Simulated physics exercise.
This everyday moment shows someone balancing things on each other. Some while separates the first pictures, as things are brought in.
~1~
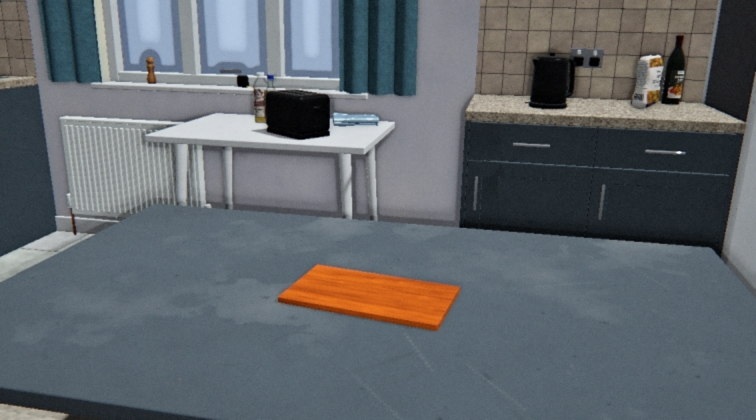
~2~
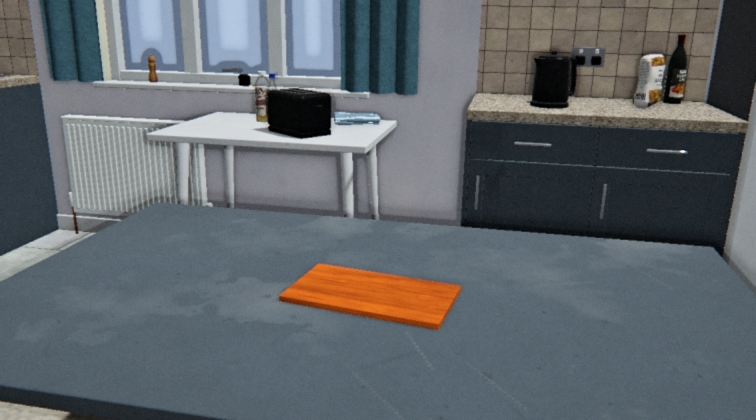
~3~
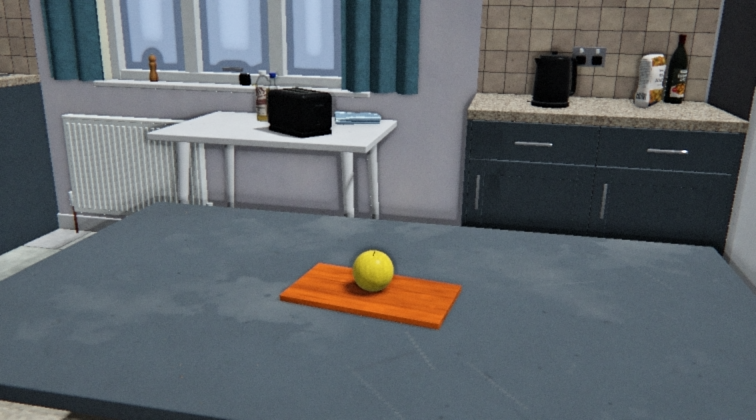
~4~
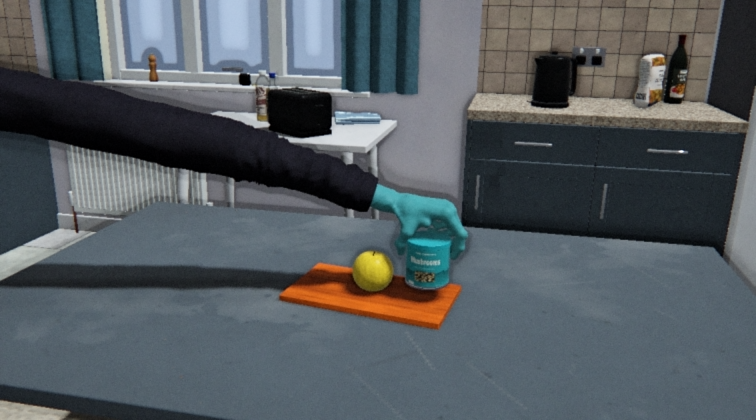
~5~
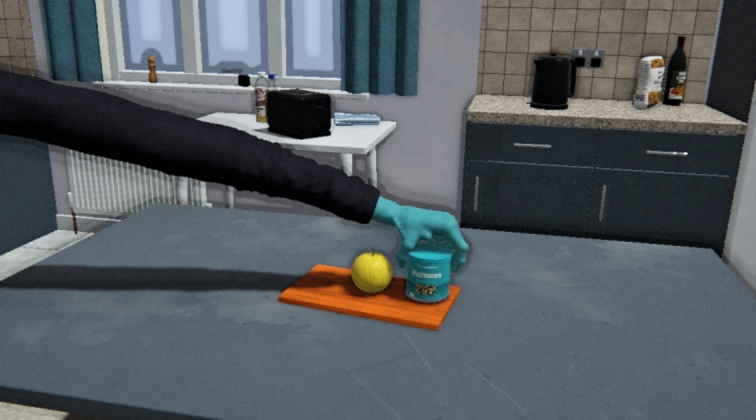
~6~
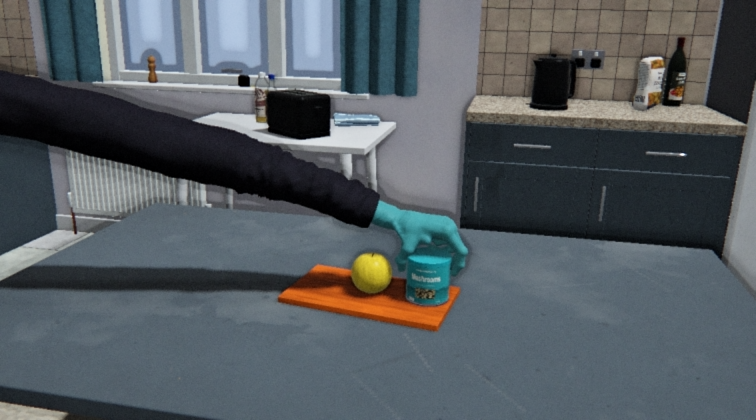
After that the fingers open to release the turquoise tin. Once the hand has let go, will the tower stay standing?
Yes - the pile is stable.
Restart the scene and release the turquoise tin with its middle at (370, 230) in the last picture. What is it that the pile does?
In the end the pile crashes down.
Then, 0.20 s on from there, no change.
Then, 0.40 s on from there, turquoise tin resting near (428, 277).
In the end, all 3 unmoved. At the end, from the last picture's camera, turquoise tin near (428, 277). The pile holds.
